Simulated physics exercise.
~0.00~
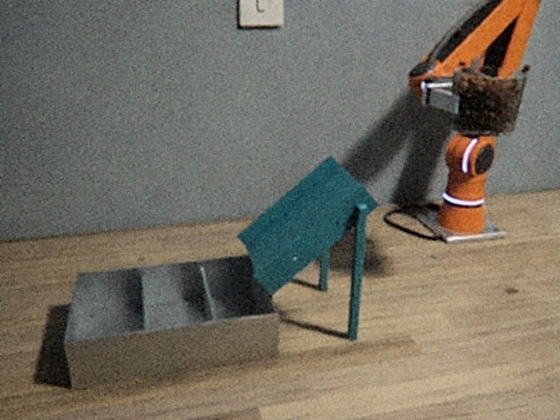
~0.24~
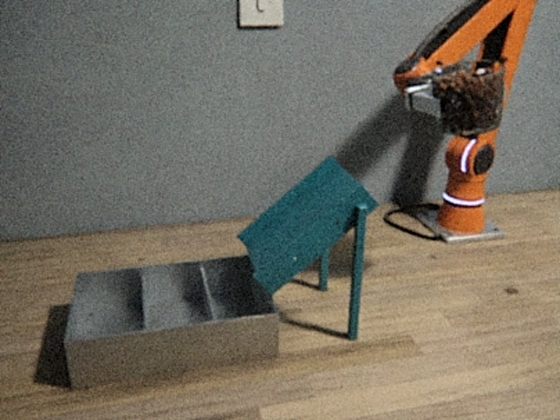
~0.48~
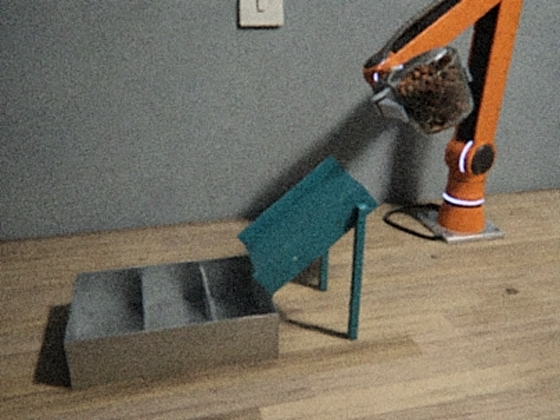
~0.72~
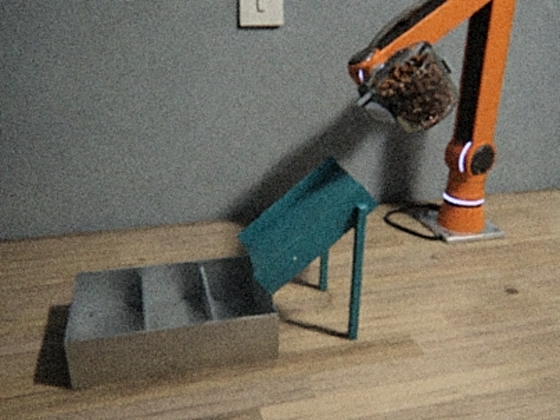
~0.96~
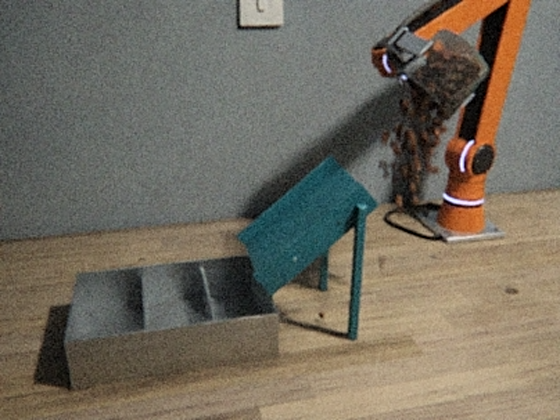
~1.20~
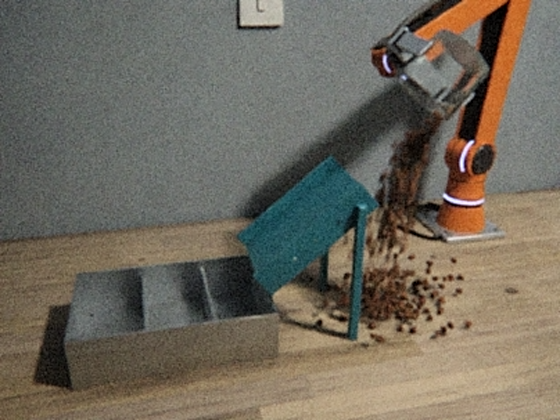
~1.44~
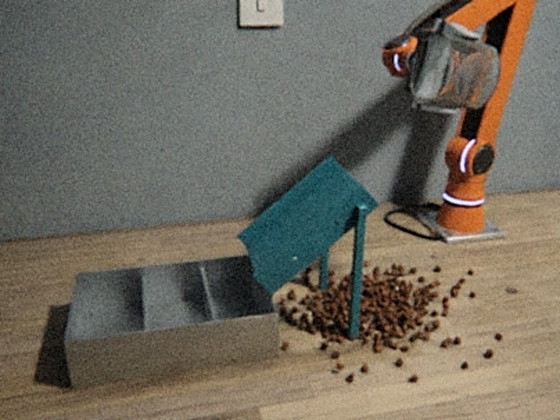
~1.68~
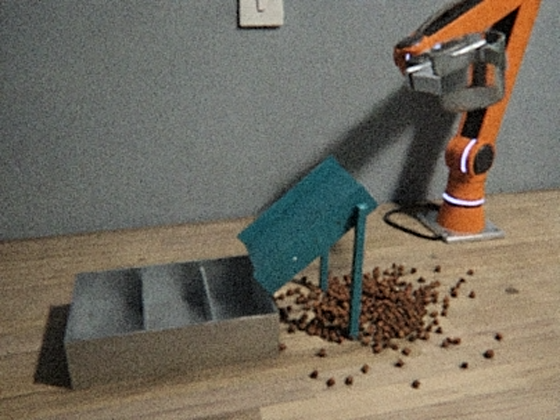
An orange robot arm holds a clear beaker full of brown pellets above a wooden table, where a sloping teal chute on legs leads down to a grey box split into sections. The arm swings the beaker to the left, tilting it as it goes. It then draws back a little to the right and tips the beaker upside down. The pellets pour out behind the chute, falling onto the table and scattering around its legs. The arm turns the emptied beaker back towards upright, leaving a loose brown pile on the table while the box stays empty.
